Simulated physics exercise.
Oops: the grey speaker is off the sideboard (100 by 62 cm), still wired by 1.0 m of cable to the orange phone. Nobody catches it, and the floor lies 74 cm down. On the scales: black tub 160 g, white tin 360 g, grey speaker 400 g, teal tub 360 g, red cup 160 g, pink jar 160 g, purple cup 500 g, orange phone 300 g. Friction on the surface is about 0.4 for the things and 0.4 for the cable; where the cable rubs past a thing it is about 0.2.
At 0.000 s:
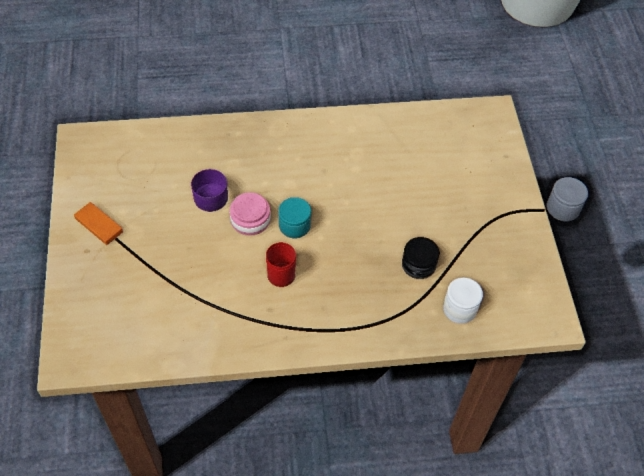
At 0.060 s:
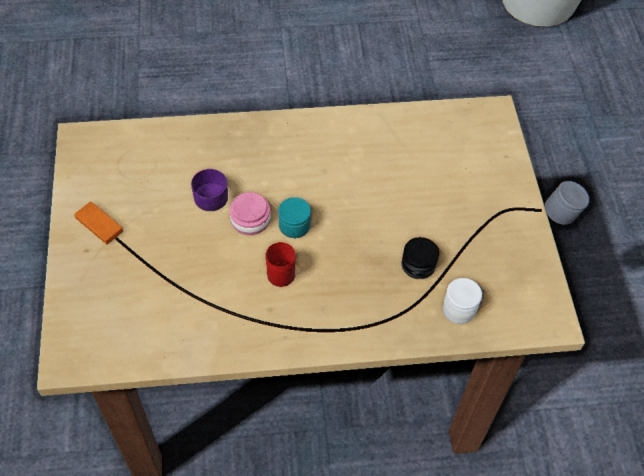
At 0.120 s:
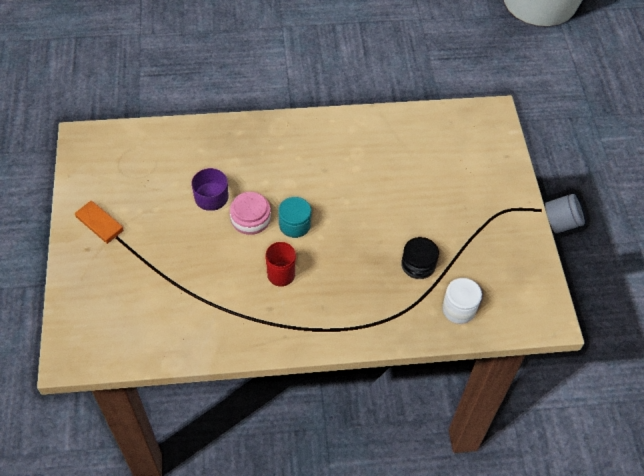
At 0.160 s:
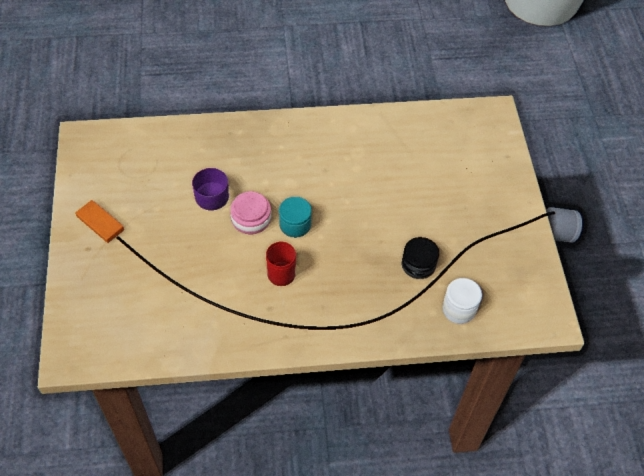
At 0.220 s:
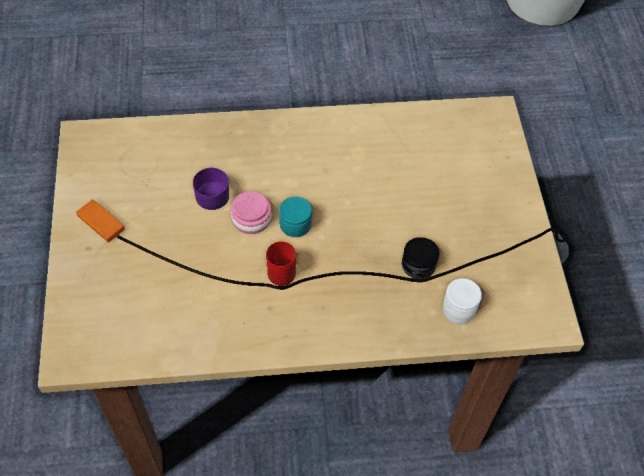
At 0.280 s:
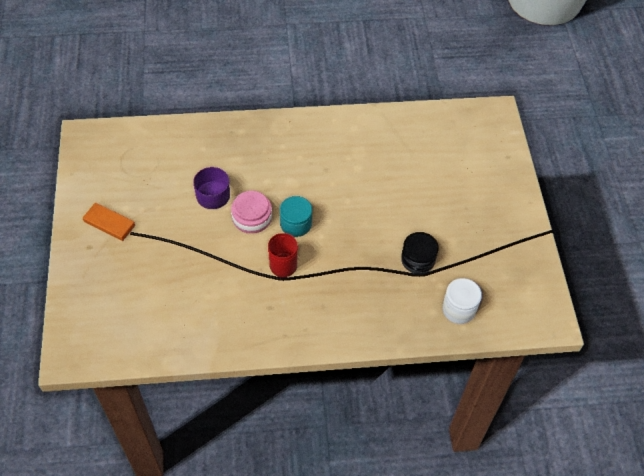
To begin with, a grey cylinder wired to an orange block by a curving black cable sits just off the table's right edge, beside scattered cups and jars. It tilts and drops out of sight below the edge, while the cable straightens against the red cup and black tub, nudging both, and the orange block turns and shifts slightly right.
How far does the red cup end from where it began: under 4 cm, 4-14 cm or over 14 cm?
The red cup slides into the middle band.
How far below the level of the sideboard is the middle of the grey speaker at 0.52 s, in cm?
Some 30 cm.
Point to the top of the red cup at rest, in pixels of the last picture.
Around (318, 223).
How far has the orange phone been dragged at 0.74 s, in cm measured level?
About 18 cm.
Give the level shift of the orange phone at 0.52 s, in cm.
Some 12 cm.
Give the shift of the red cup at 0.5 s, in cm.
Some 6 cm.
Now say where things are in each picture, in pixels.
In the first picture, red cup (281, 255); cable runs through (500, 217) (349, 329) (248, 319) (156, 271).
In the second picture, grey speaker (571, 194); cable runs through (497, 215) (349, 329) (156, 271).
In the third picture, grey speaker (565, 214); cable runs through (497, 215) (349, 329) (156, 270).
In the fourth picture, grey speaker (561, 225); cable runs through (516, 227) (350, 326) (157, 270).
In the fifth picture, grey speaker (550, 248); cable runs through (553, 230) (365, 273) (166, 259).
In the sixth picture, red cup (283, 245); cable runs through (482, 256) (381, 270) (184, 246).
After 0.5 s, the cable's tail end at (180, 239); red cup 6 cm off its start, grey speaker over the edge, orange phone 11 cm off its start.
After 0.7 s, the cable's tail end at (211, 247); red cup 6 cm off its start, orange phone 18 cm off its start, grey speaker over the edge.
After 1.0 s, the cable's tail end at (247, 254); red cup 6 cm off its start at (287, 228), orange phone 25 cm off its start at (222, 245), grey speaker over the edge.
After 1.2 s, the cable's tail end at (283, 262); red cup 6 cm off its start, orange phone 33 cm off its start, grey speaker over the edge.
After 2.4 s, the cable's tail end at (376, 263); red cup 10 cm off its start at (318, 223), orange phone 50 cm off its start at (350, 261), grey speaker over the edge, black tub 4 cm off its start at (419, 234).
